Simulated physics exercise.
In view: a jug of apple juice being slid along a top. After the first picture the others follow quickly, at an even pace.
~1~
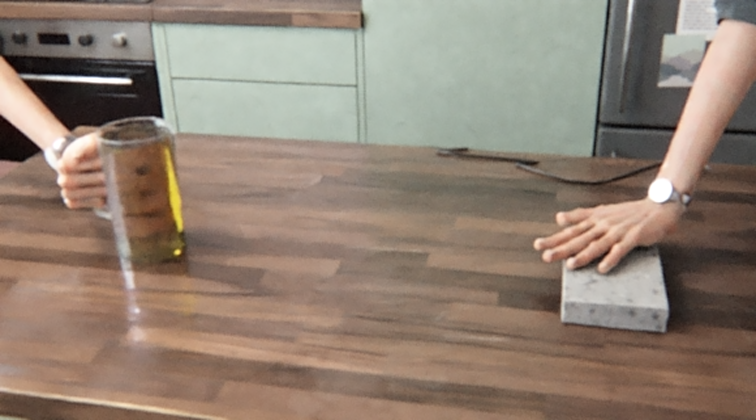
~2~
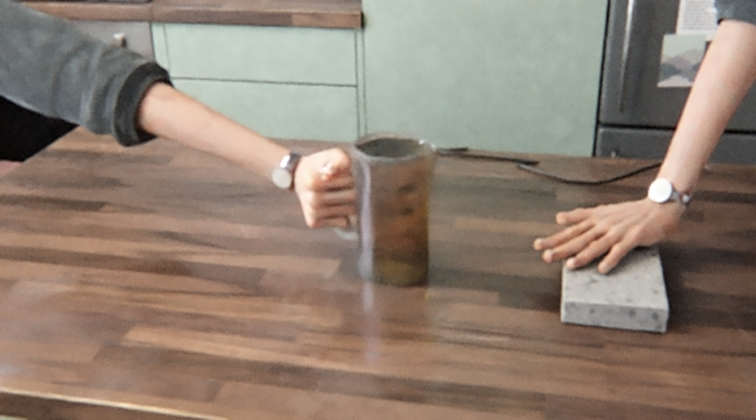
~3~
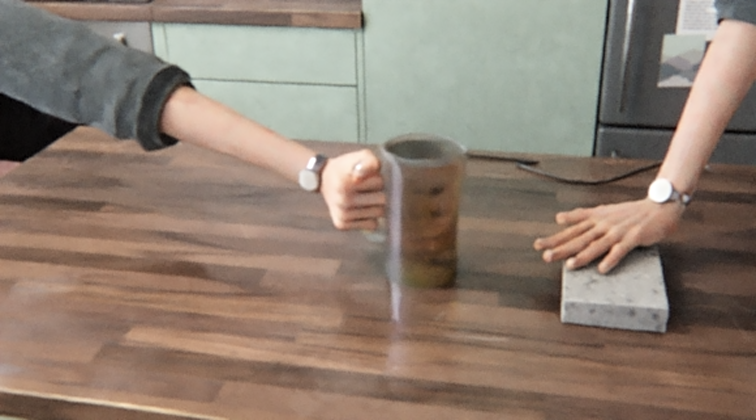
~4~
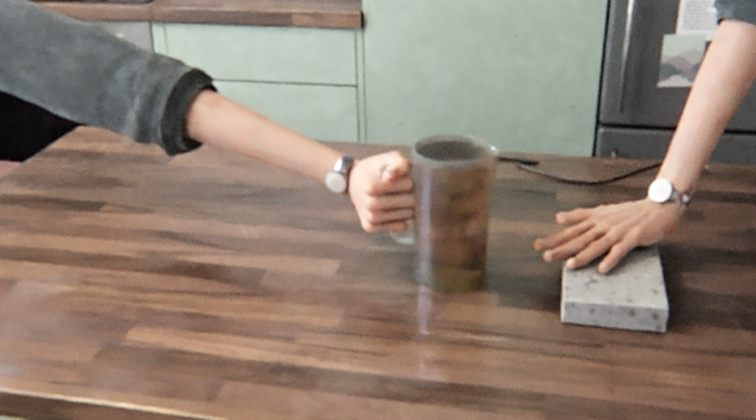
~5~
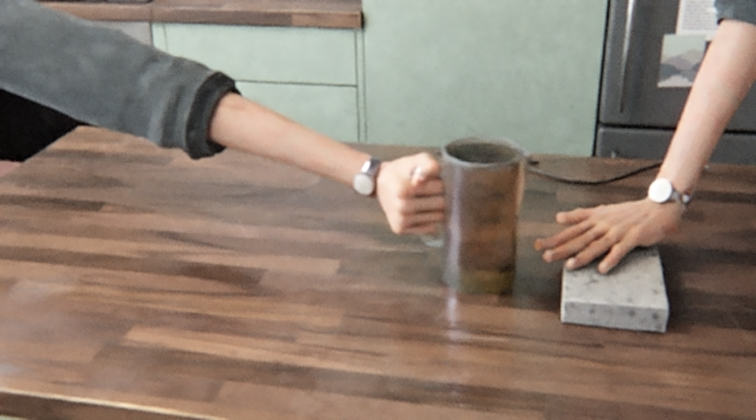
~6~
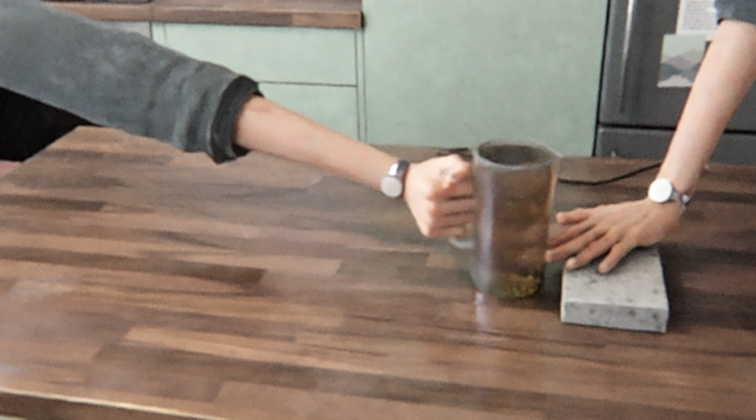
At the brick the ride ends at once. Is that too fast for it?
As it turns out, it spills.
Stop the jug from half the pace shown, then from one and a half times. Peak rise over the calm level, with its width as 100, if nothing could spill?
About 20 and 60 per cent.
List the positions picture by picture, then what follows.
In the first picture, at rest; jug (143, 188) nearly full; brick (611, 276).
In the second picture, under way; jug nearly full, surface at (391, 152).
In the third picture, moved on by about 30 px; jug (421, 208) nearly full.
In the fourth picture, moved on by about 30 px; jug nearly full, surface at (452, 156).
In the fifth picture, moved on by about 30 px; jug (481, 213) nearly full.
In the sixth picture, moved on by about 30 px; jug nearly full, surface at (514, 160); brick (611, 276).
Soon after, the jug meets the brick.
Later, the apple juice surges up the wall; some has gone over its rim.
In the end, the jug stands at the brick; some has gone over its rim.
